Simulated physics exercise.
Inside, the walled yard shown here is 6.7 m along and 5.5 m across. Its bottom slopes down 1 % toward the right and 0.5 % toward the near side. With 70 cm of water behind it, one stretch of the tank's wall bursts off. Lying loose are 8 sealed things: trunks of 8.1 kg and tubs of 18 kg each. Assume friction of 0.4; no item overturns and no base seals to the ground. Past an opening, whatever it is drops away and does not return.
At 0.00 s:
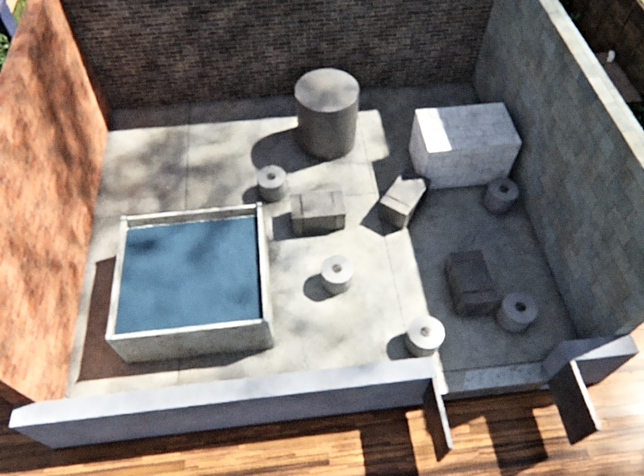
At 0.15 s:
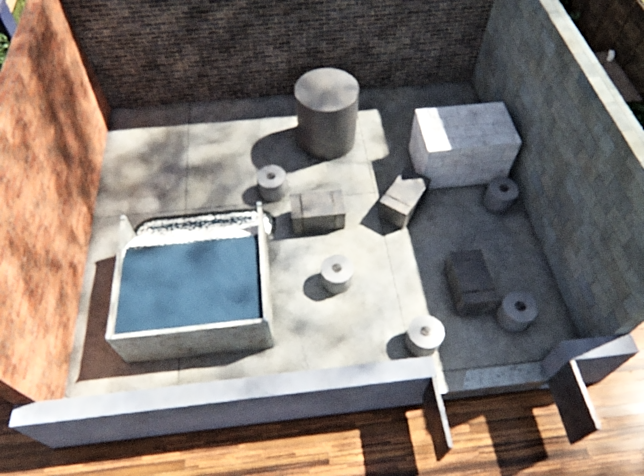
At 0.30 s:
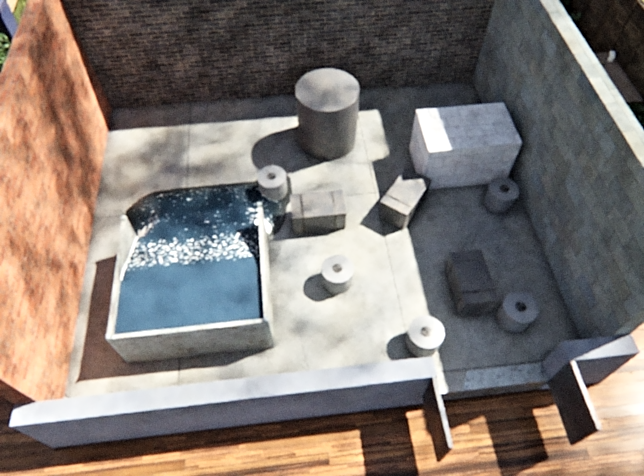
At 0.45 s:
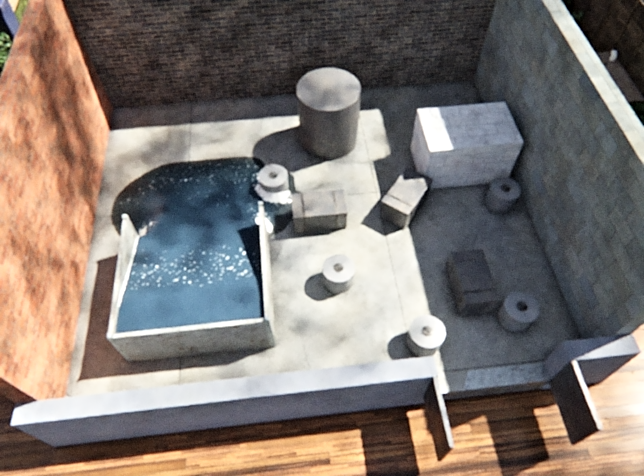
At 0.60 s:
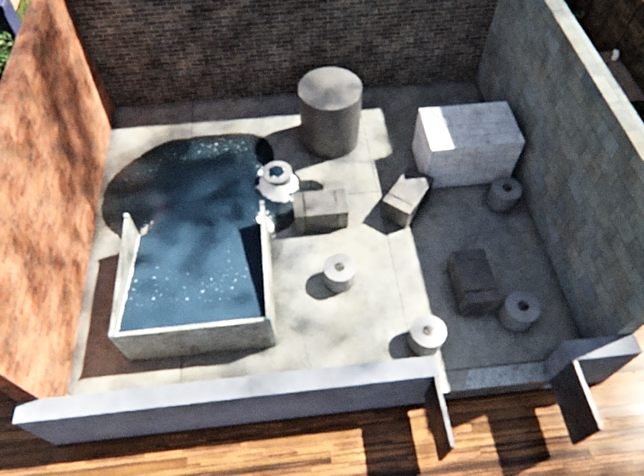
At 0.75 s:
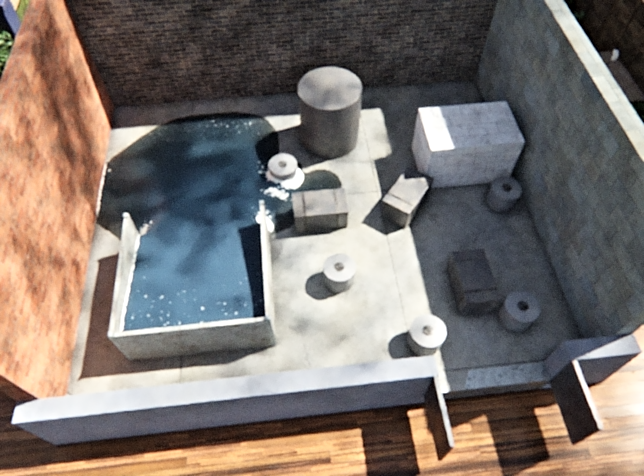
At the start, a tank of still blue water stands among grey tubs and blocks in a walled yard. Its far wall gives way and foaming water pours out behind it. The dark pool spreads toward the back and left walls, surrounding the nearest tub and pushing it slightly away.
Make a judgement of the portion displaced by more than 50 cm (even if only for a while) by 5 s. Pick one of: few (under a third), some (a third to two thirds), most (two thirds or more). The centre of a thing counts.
Some.
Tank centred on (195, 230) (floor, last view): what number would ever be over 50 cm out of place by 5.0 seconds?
Count: 2.
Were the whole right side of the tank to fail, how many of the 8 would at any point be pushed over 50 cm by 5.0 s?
In that case 7 of them.
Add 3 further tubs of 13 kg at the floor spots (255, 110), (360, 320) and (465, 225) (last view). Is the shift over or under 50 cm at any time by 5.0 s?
So it's gets above, then stays below, then stays below.
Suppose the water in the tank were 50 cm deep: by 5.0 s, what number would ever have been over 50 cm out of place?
Count: 1.
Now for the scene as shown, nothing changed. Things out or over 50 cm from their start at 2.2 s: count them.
I make it 1.
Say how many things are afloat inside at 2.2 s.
Answer: 0.
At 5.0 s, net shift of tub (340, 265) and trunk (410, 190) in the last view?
Taking them in turn, I get 5 cm for the first and 80 cm for the second.
After 1.1 s 1 of 8 are over 50 cm from their spots; 0 afloat.
After 2.2 s 1 of 8 are over 50 cm from their spots; 0 afloat.
After 3.5 s 1 of 8 are over 50 cm from their spots; 0 afloat.
After 5.0 s 3 of 8 are over 50 cm from their spots, and 3 have been at some point; 1 afloat.
